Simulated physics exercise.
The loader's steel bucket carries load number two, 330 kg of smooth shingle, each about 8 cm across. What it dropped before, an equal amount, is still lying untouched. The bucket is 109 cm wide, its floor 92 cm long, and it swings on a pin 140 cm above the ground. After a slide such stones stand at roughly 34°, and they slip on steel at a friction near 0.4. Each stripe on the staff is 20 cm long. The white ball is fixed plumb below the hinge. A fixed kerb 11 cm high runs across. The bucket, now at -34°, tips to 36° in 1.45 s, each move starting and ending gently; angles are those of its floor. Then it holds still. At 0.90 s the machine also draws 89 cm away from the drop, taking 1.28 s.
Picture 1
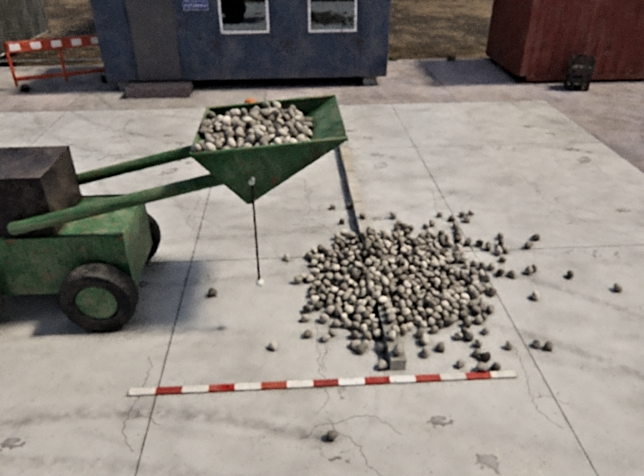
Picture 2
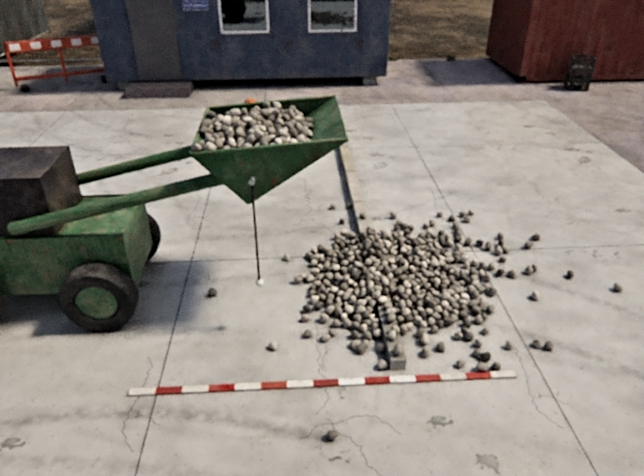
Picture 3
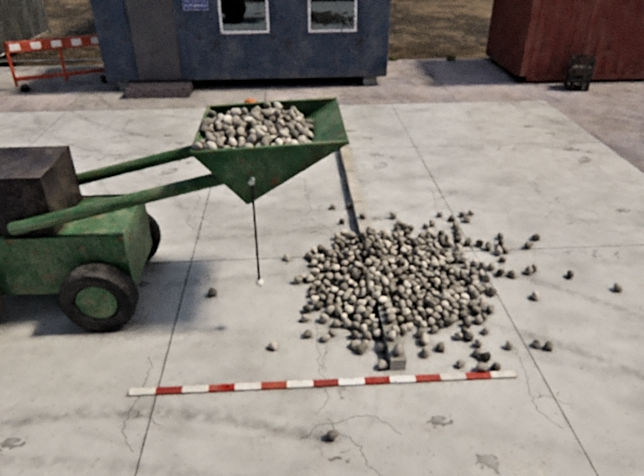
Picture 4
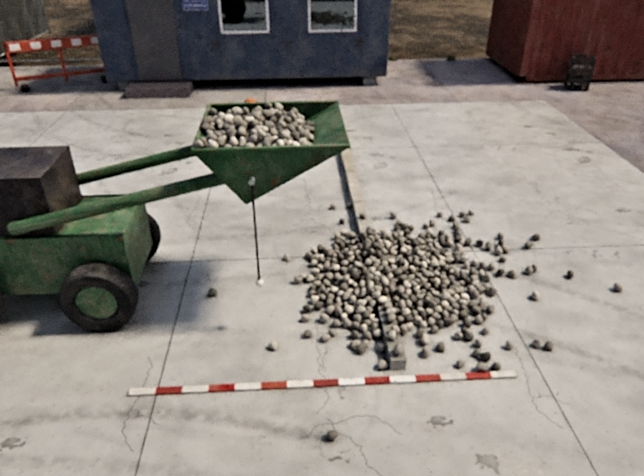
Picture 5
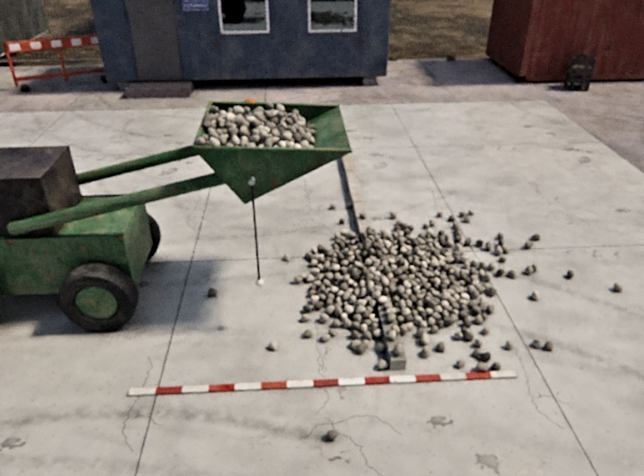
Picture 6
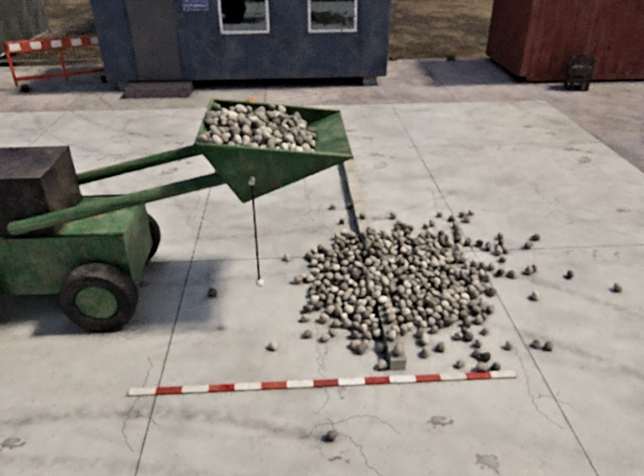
The loader's green bucket, filled with stones, tilts slightly downward above a scattered stone pile.
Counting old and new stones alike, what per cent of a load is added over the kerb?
Roughly 1 per cent of a load more.
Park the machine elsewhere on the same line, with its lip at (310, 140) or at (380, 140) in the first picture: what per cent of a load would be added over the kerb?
Near 0 per cent from the first place, 10 from the second.
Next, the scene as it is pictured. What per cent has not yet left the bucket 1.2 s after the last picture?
Roughly 20 per cent is still inside.
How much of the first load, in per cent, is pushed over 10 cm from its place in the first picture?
About 5 per cent.
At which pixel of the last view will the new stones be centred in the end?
Around (317, 275).
Then, 0.7 s after the last picture the floor is at 25°; in per cent of one load, 99 in the bucket, 41 on this side of the kerb, 60 over the kerb; the foremost stones are at (563, 267).
Then, 1.2 s after the last picture the floor is at 36°; in per cent of one load, 19 in the bucket, 120 on this side of the kerb, 61 over the kerb; the foremost stones are at (563, 267).
Then, 2.3 s after the last picture the floor is at 36°; in per cent of one load, 0 in the bucket, 139 on this side of the kerb, 61 over the kerb; the foremost stones are at (563, 267).
Then, 4.8 s after the last picture the floor is at 36°; in per cent of one load, 0 in the bucket, 139 on this side of the kerb, 61 over the kerb; the foremost stones are at (563, 267). Net gain over the kerb, 1.
